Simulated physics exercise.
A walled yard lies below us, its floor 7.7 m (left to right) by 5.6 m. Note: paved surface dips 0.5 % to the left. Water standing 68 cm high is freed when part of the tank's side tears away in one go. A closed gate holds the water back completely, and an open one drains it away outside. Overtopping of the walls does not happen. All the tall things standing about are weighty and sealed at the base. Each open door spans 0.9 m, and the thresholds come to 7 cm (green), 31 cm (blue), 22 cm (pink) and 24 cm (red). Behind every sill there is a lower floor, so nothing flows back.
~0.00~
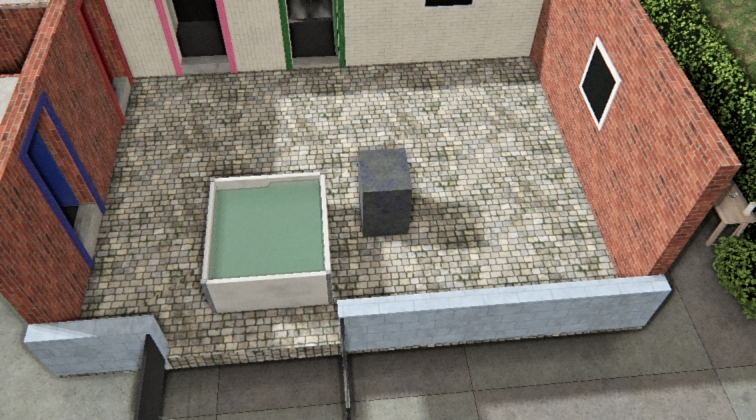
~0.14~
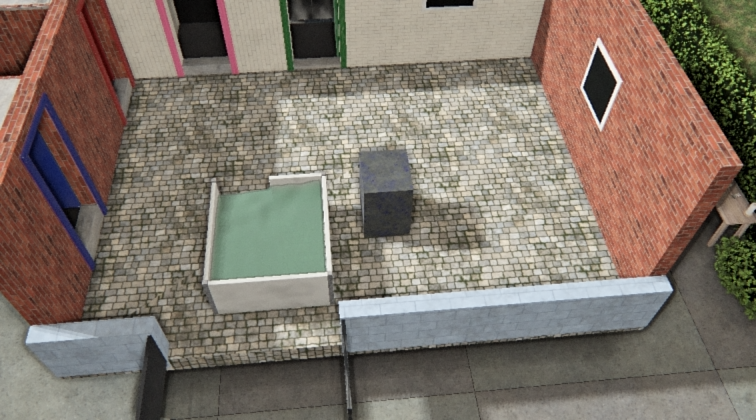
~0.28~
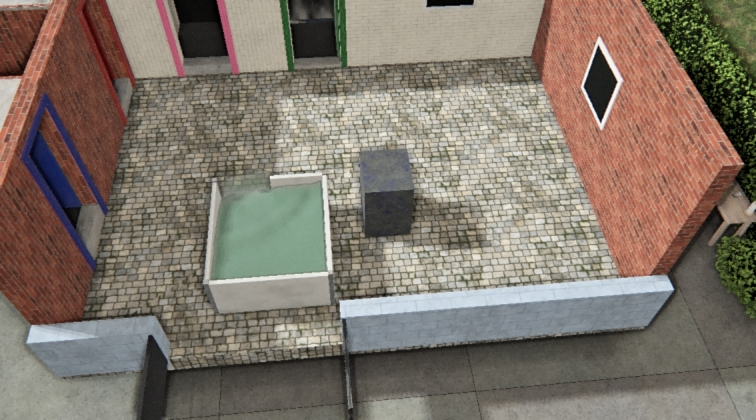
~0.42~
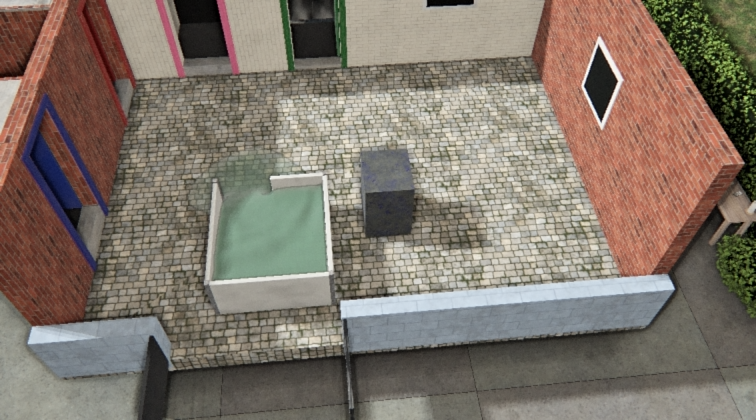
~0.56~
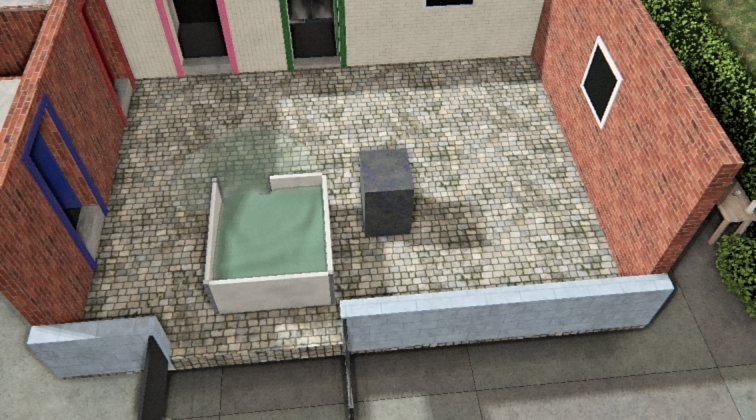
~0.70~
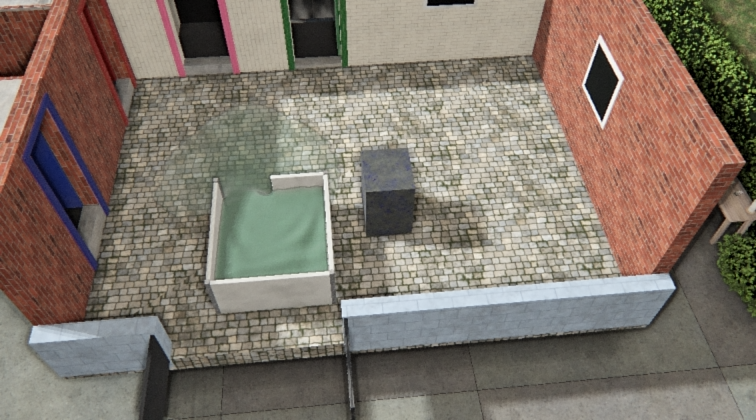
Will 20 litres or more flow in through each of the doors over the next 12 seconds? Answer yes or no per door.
Green door: Yes, blue door: No, pink door: No, red door: No.
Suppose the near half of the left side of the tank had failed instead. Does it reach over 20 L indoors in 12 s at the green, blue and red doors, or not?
Green: Within the limit; blue: Within the limit; red: Within the limit.
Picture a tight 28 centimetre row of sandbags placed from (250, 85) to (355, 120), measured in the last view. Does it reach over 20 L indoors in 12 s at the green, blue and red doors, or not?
Then the green door is short of it, the blue door short of it, the red door short of it.
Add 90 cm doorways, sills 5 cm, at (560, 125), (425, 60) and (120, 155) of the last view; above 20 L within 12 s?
The first one doesn't reach it, the second one doesn't reach it, and the third one exceeds it.
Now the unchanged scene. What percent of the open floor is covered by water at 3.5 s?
Covered: Roughly 35 per cent.
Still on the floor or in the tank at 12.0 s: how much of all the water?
That would be close to 92 per cent.
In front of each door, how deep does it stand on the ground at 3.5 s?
Measured in centimetres, the green door gives 11, the blue door 1, the pink door 17 and the red door 16.
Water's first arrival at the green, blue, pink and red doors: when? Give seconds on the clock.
The front reaches green at 1.3 s, blue at 3.4 s, pink at 1.1 s, red at 1.5 s.
After 1.4 s water covers 30 % of the floor and is deepest (32 cm) near (247, 203); green door 2 cm at the sill, 0 L in, blue door not reached, pink door 17 cm at the sill, 0 L in, red door not reached.
After 2.2 s water covers 35 % of the floor and is deepest (36 cm) near (156, 78); green door 17 cm at the sill, 18 L in, blue door not reached, pink door 23 cm at the sill, 0 L in, red door 20 cm at the sill, 0 L in.
After 3.5 s water covers 35 % of the floor and is deepest (20 cm) near (188, 128); green door 11 cm at the sill, 53 L in, blue door 1 cm at the sill, 0 L in, pink door 17 cm at the sill, 1 L in, red door 16 cm at the sill, 3 L in.
After 7.0 s water covers 70 % of the floor and is deepest (10 cm) near (195, 157); green door 9 cm at the sill, 78 L in, blue door 5 cm at the sill, 0 L in, pink door 7 cm at the sill, 1 L in, red door 9 cm at the sill, 3 L in.
After 12.0 s water covers 90 % of the floor and is deepest (7 cm) near (78, 350); green door 4 cm at the sill, 83 L in, blue door 5 cm at the sill, 0 L in, pink door 5 cm at the sill, 1 L in, red door 6 cm at the sill, 3 L in.
